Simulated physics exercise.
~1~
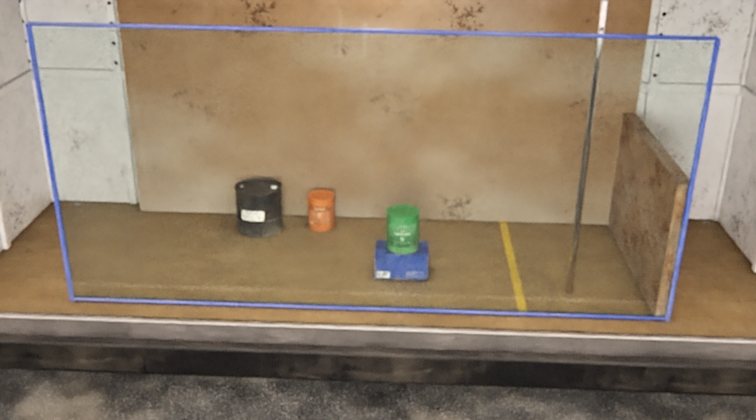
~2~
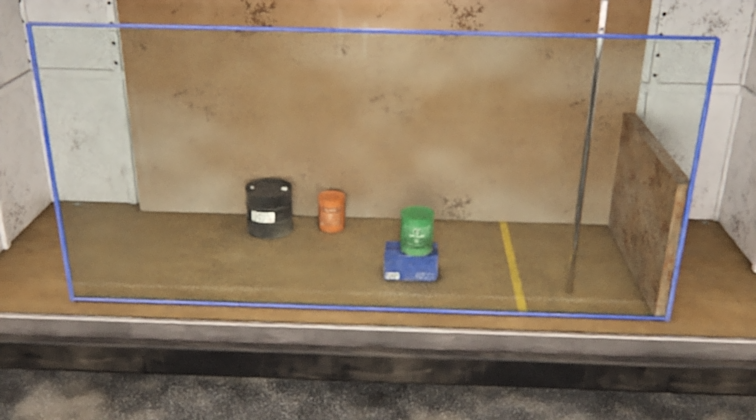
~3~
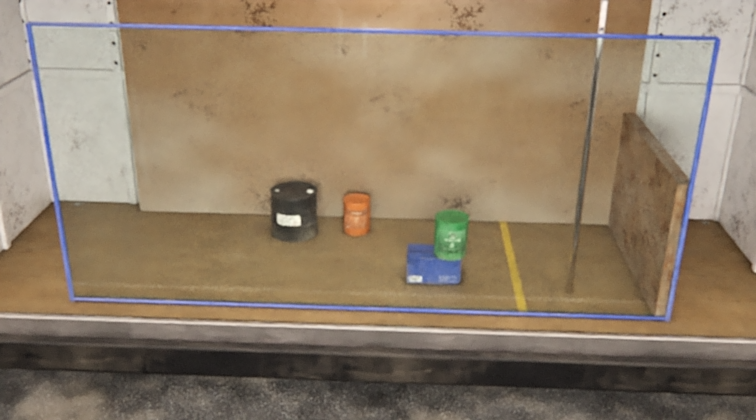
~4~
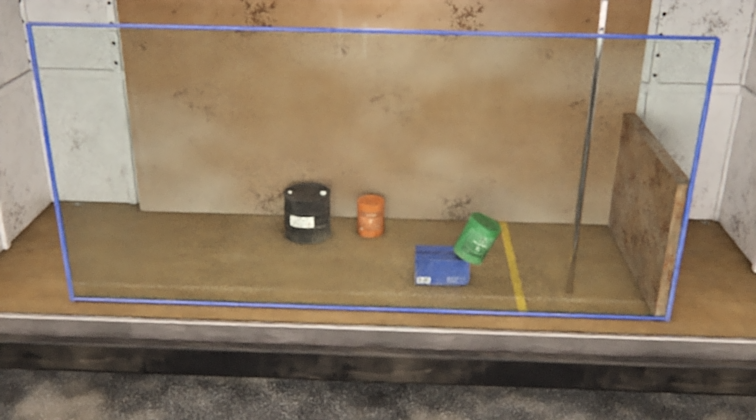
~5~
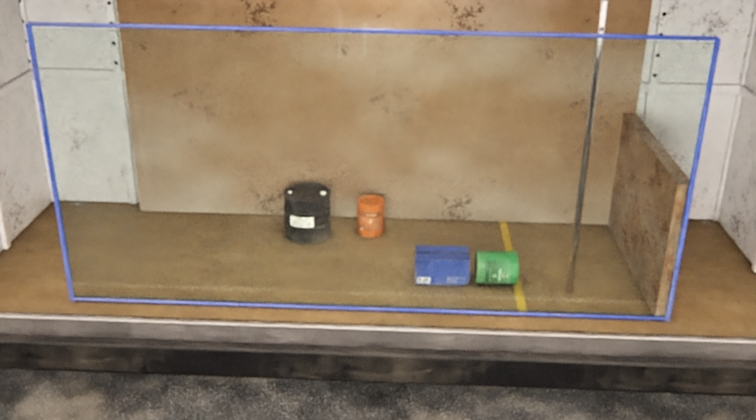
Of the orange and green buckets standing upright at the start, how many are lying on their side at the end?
One of them is. The green bucket ends up on its side, while the orange bucket stays upright.
